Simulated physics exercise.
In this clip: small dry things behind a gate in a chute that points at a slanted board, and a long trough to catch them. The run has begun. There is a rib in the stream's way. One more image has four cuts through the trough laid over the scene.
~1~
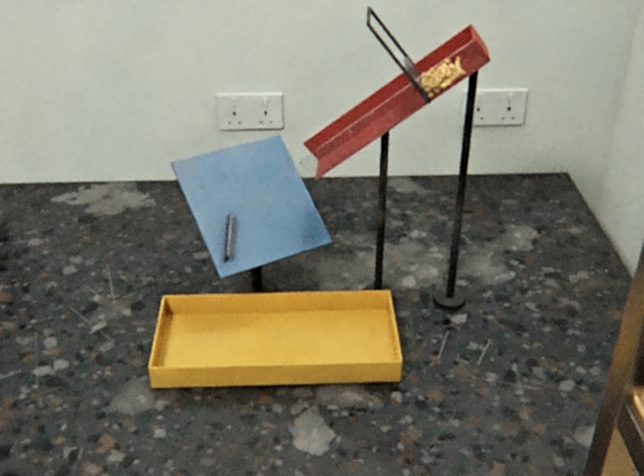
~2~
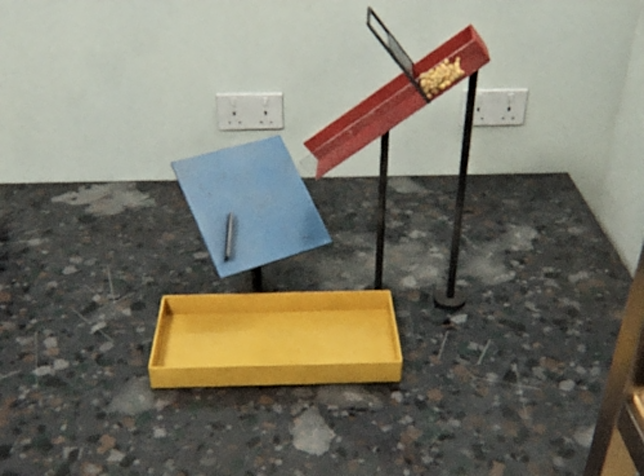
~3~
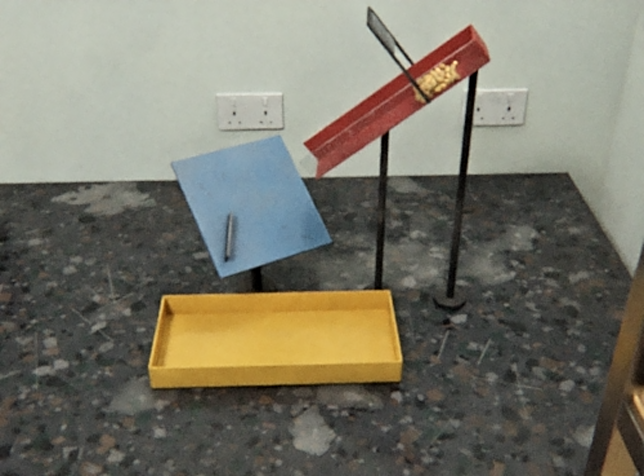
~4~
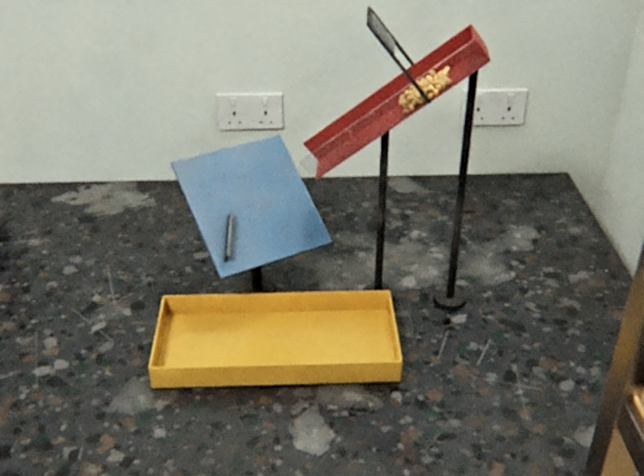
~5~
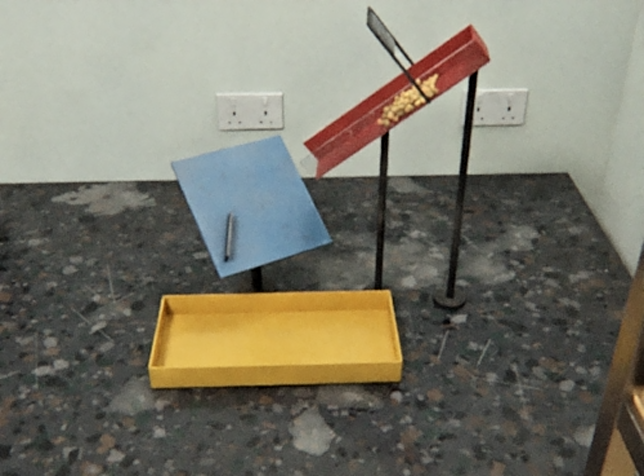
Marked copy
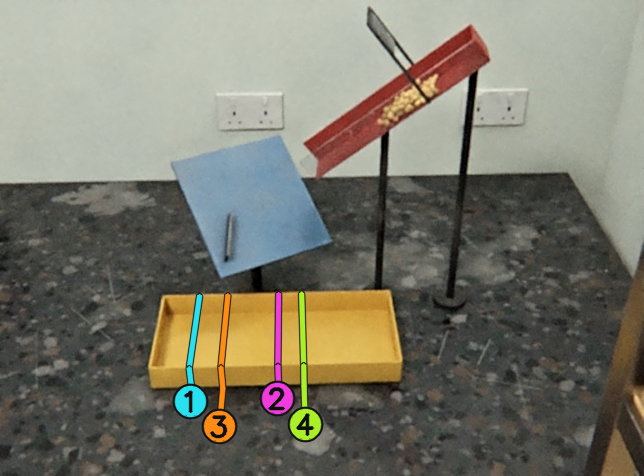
On a dark speckled floor by a pale wall, a black gate twisted on a raised red chute, and the pale yellow bits behind it slid partway down, above a tilted blue board and yellow tray.
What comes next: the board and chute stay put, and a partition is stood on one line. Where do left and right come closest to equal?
Line 2 does it best.
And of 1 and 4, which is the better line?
The answer is 4.
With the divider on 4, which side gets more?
Left.
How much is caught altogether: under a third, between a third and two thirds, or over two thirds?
Over two thirds.
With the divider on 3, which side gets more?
The right side.
On the marked copy, line 1 crosses the front rim at (189, 367); line 2 crosses the front rim at (277, 365); line 3 crosses the front rim at (221, 366); line 4 crosses the front rim at (303, 364).
With 1, of what is caught, none on the left of the divider, all on the right.
With 2, of what is caught, about half on the left of the divider, about half on the right.
With 3, of what is caught, a small part on the left of the divider, nearly all on the right.
With 4, of what is caught, most on the left of the divider, about a quarter on the right.
